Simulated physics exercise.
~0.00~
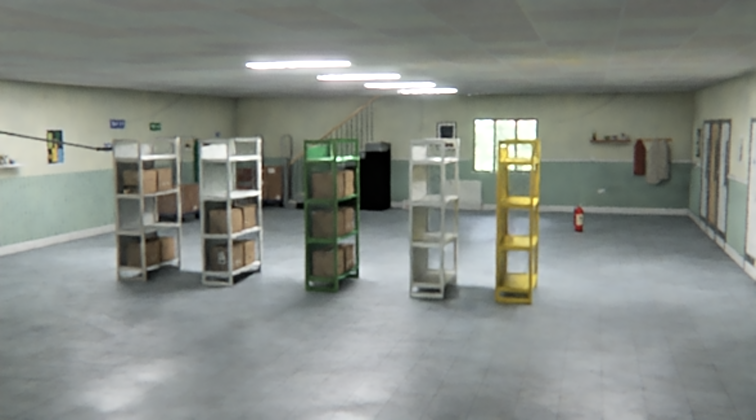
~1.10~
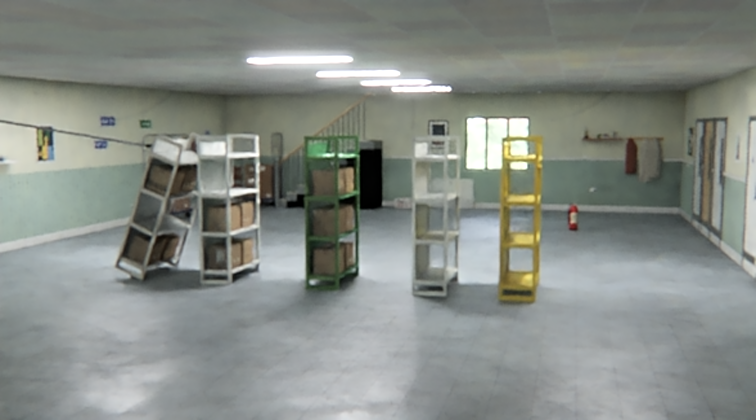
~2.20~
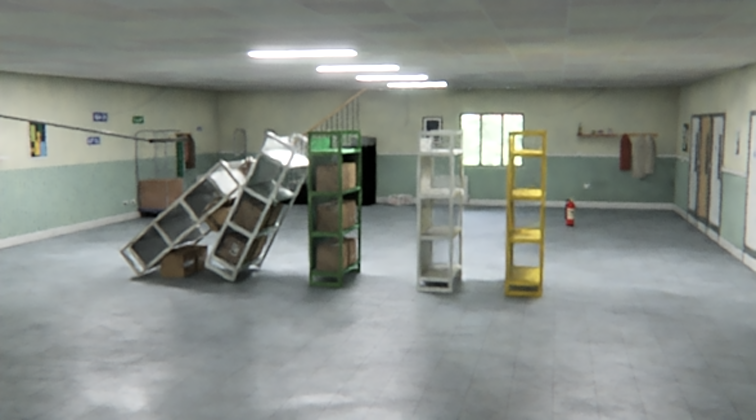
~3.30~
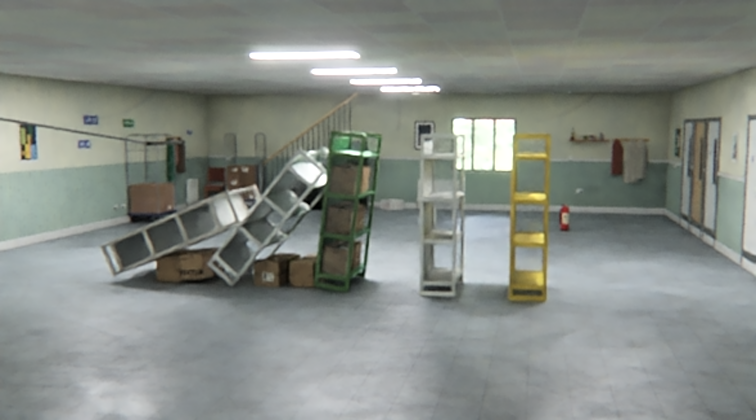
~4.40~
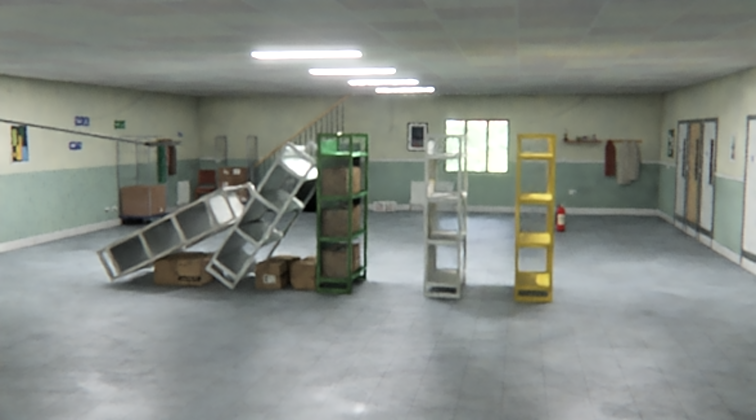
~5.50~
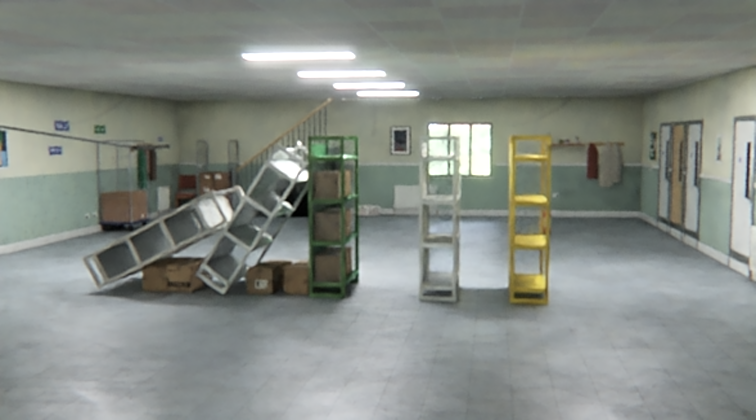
To begin with, five shelf racks stand in a row across a wide room, with brown cartons in the two white ones on the left and the green one, while the pale and yellow racks on the right are empty. A thin pole reaches in from the left, and the leftmost rack tips right into its neighbour. Both lean further, and cartons spill onto the floor. The second rack strikes the green one, which tilts slightly, then settles upright. In the end, the two white racks rest slanted against each other and the green rack, while three racks remain standing.
